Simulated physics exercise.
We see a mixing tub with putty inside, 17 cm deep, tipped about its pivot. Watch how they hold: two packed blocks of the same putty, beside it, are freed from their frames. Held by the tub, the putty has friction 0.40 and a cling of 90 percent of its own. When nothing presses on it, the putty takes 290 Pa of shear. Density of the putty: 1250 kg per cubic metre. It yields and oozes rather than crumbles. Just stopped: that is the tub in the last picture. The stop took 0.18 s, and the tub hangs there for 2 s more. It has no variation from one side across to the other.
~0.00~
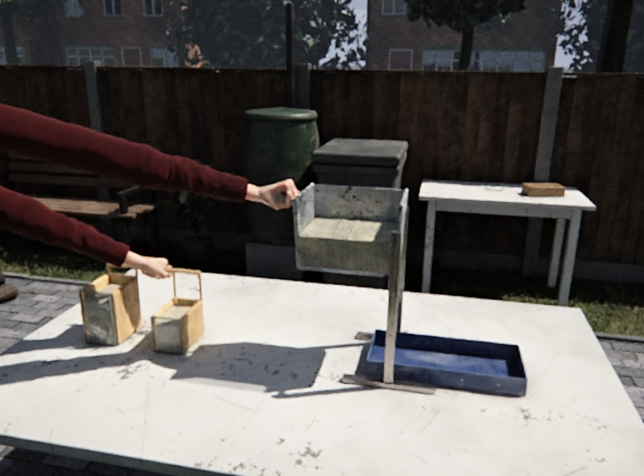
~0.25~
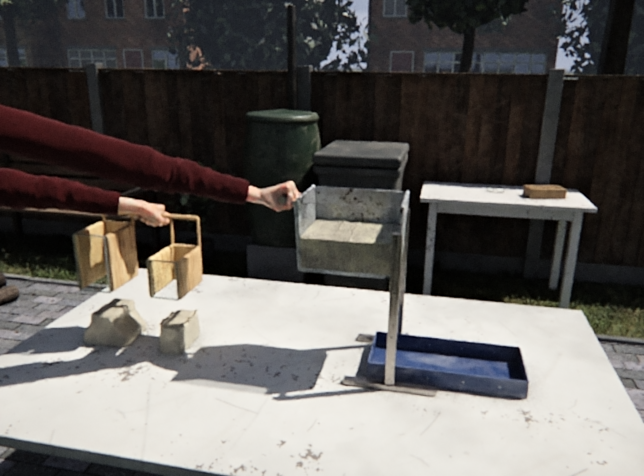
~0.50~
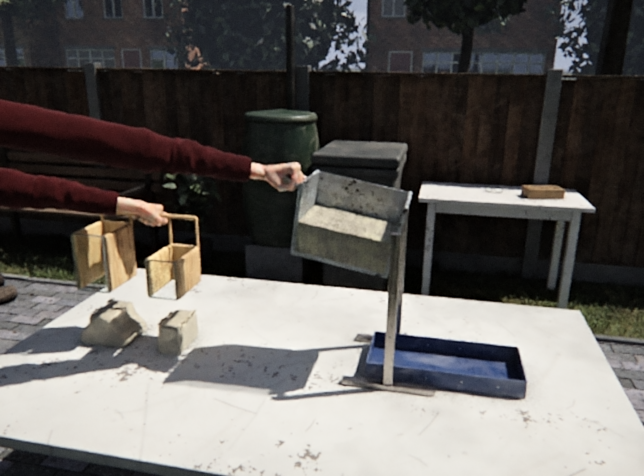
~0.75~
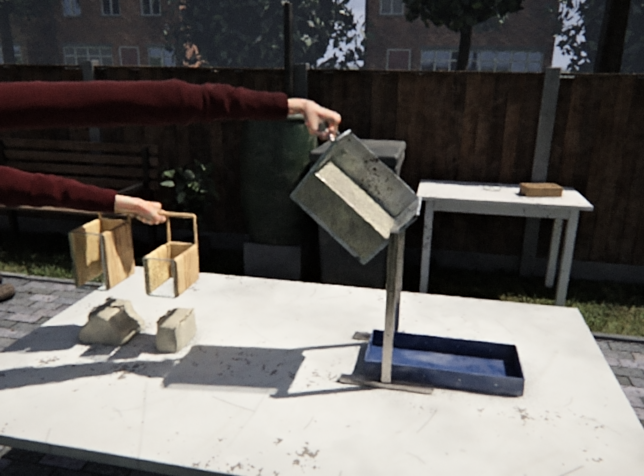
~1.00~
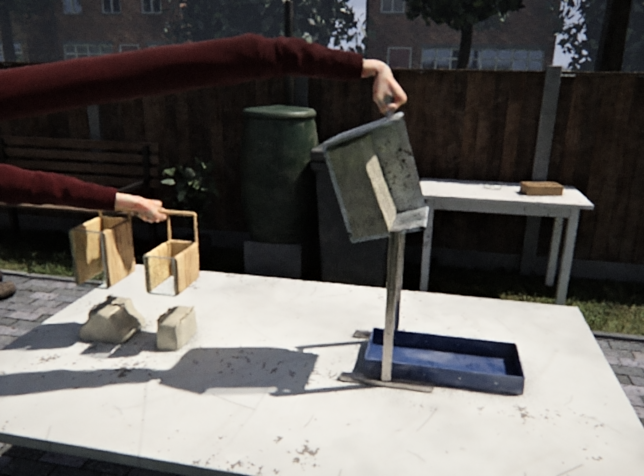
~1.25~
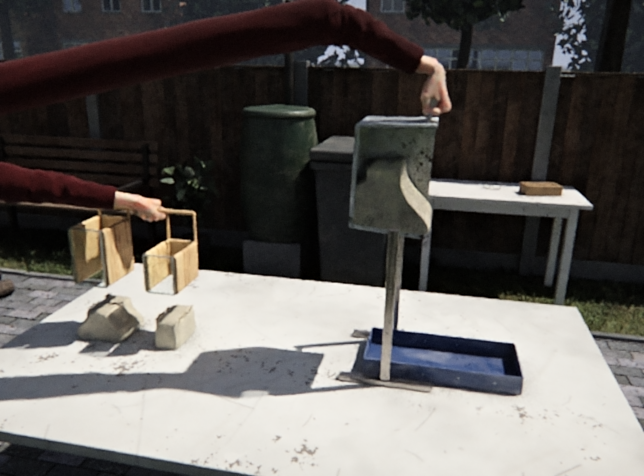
Arms in dark red sleeves lifting two wooden moulds off grey blocks, then tipping a tub rightward as its putty bulges.
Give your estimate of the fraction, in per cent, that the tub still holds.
The tub still holds about 54 per cent.
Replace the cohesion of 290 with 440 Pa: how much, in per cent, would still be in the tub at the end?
Roughly 65 per cent.
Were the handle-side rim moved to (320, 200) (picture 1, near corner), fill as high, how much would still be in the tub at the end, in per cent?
Close to 85 per cent would still be in the tub.
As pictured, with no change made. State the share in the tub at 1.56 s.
It's something like 60 % of the original load.
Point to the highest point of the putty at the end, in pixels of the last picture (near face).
About (376, 201).
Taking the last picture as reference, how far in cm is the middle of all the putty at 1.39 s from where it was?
5 cm.
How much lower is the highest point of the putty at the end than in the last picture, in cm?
8 cm.
By 1.39 s, the tub is at 92 degrees and holds 82 %.
By 1.56 s, the tub is at 92 degrees and holds 58 %.
By 1.73 s, the tub is at 92 degrees and holds 53 %.
By 1.90 s, the tub is at 92 degrees and holds 54 %.
By 3.25 s, at the end, the tub is at 92 degrees and holds 54 %.
